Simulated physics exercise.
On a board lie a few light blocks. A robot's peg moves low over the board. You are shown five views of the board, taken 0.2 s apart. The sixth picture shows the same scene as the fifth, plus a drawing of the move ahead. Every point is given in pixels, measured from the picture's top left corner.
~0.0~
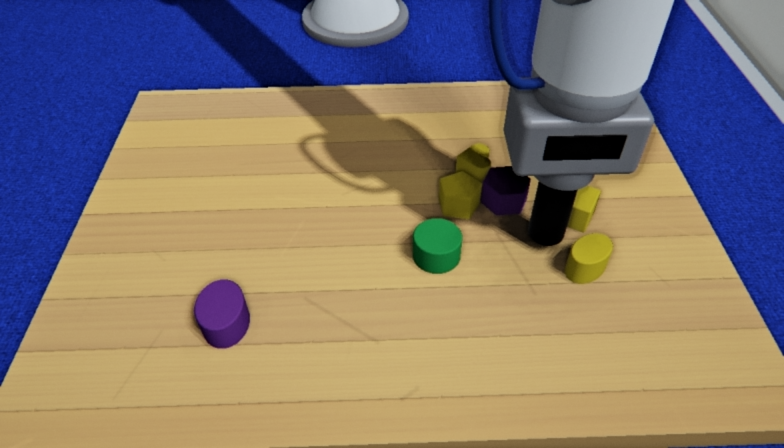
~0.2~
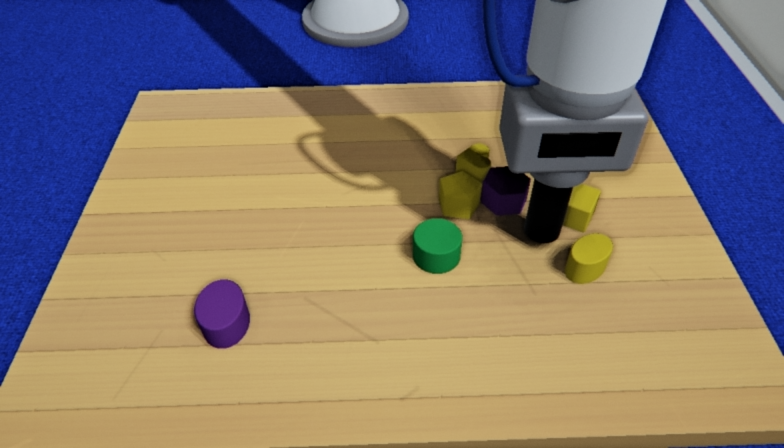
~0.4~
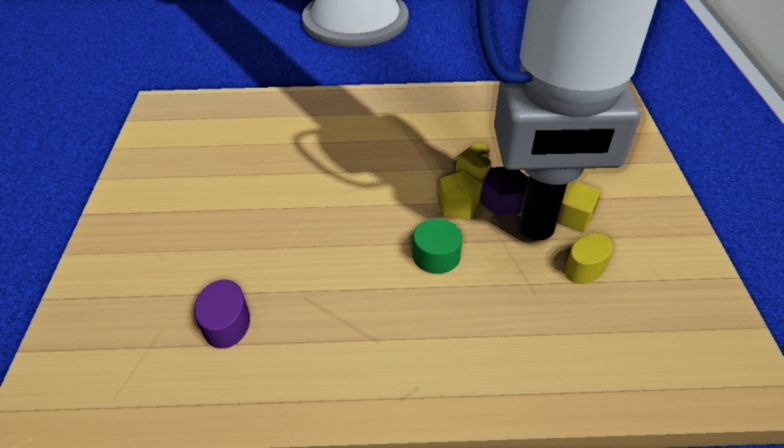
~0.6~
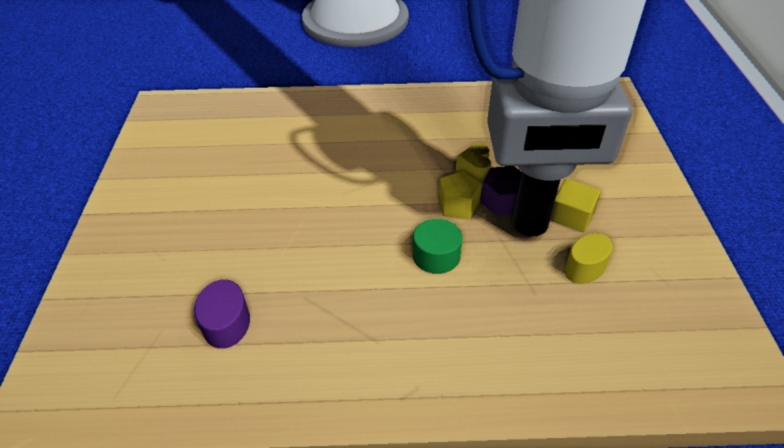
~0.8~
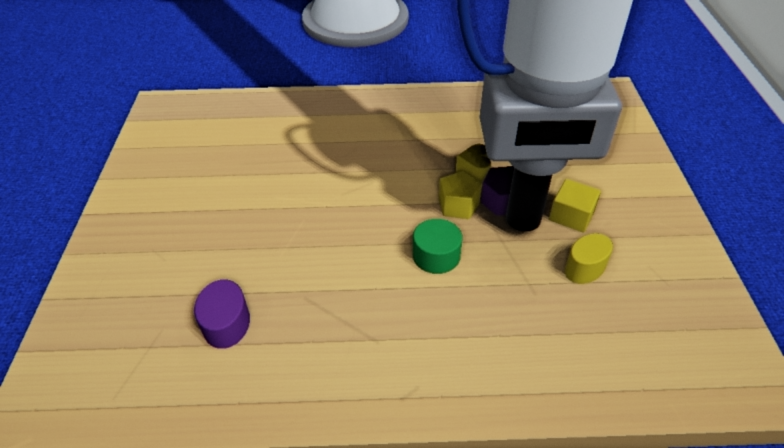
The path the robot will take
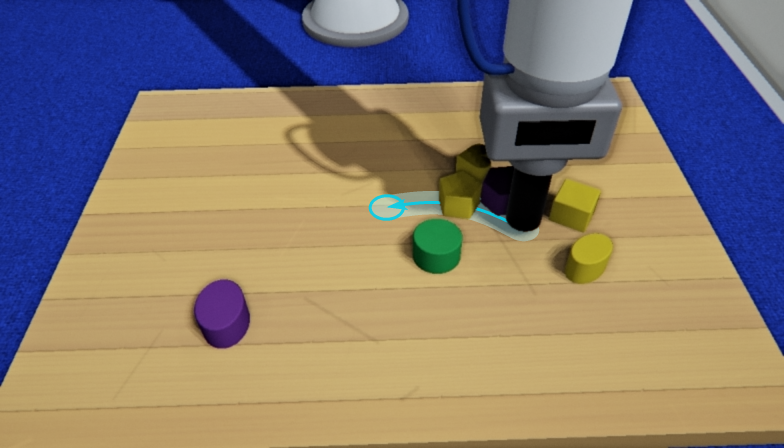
At first, a robot's black peg is low over a wooden board, between a dark purple block and a yellow one, with green, purple and yellow pieces around. The peg then slides slightly left and away from the viewer, partly covering the dark purple block, while the blocks stay still.
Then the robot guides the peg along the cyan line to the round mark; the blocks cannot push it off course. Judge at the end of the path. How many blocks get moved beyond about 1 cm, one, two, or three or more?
The number of blocks that move over 1 cm is three or more.
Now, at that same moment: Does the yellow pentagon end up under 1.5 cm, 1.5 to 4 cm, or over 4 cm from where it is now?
My estimate: Beyond 4 cm.
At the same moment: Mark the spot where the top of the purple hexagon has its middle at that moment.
I'd expect the centre of its top face to be at (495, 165).
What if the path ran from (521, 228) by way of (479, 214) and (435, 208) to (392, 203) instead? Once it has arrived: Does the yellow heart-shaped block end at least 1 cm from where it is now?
Yes, that is what happens.
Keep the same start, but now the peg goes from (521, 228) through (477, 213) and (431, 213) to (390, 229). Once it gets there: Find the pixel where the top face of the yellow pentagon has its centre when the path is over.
In the picture, it is at (410, 172).
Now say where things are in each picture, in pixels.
Lower end of the peg (546, 233), tops of blocks, yellow pentagon (460, 185), yellow heart-shaped block (477, 155), purple hexagon (507, 179), yellow four-sided block (578, 194), in the first frame.
Peg (542, 231), blocks as before, in the second frame.
Peg (537, 228), blocks as before, in the third frame.
Peg (531, 224), blocks as before, in the fourth frame.
Peg (523, 219), yellow pentagon (460, 185), yellow heart-shaped block (477, 155), purple hexagon (507, 179), yellow four-sided block (578, 194), in the fifth frame.
The drawn path runs from (521, 228) through (479, 209) and (433, 202) to (387, 207).
On the path given first. One third of the way, peg (479, 200); yellow pentagon (445, 181); yellow heart-shaped block (469, 146), turned 35° anticlockwise; purple hexagon (497, 166), turned 30° clockwise.
Two thirds of the way, peg (432, 194); yellow pentagon (399, 173); yellow heart-shaped block (469, 146), turned 35° anticlockwise; purple hexagon (497, 166), turned 30° clockwise.
At the end, peg (387, 199); yellow pentagon (365, 168), turned 30° clockwise; yellow heart-shaped block (469, 146), turned 35° anticlockwise; purple hexagon (497, 166), turned 30° clockwise; yellow four-sided block not moved.
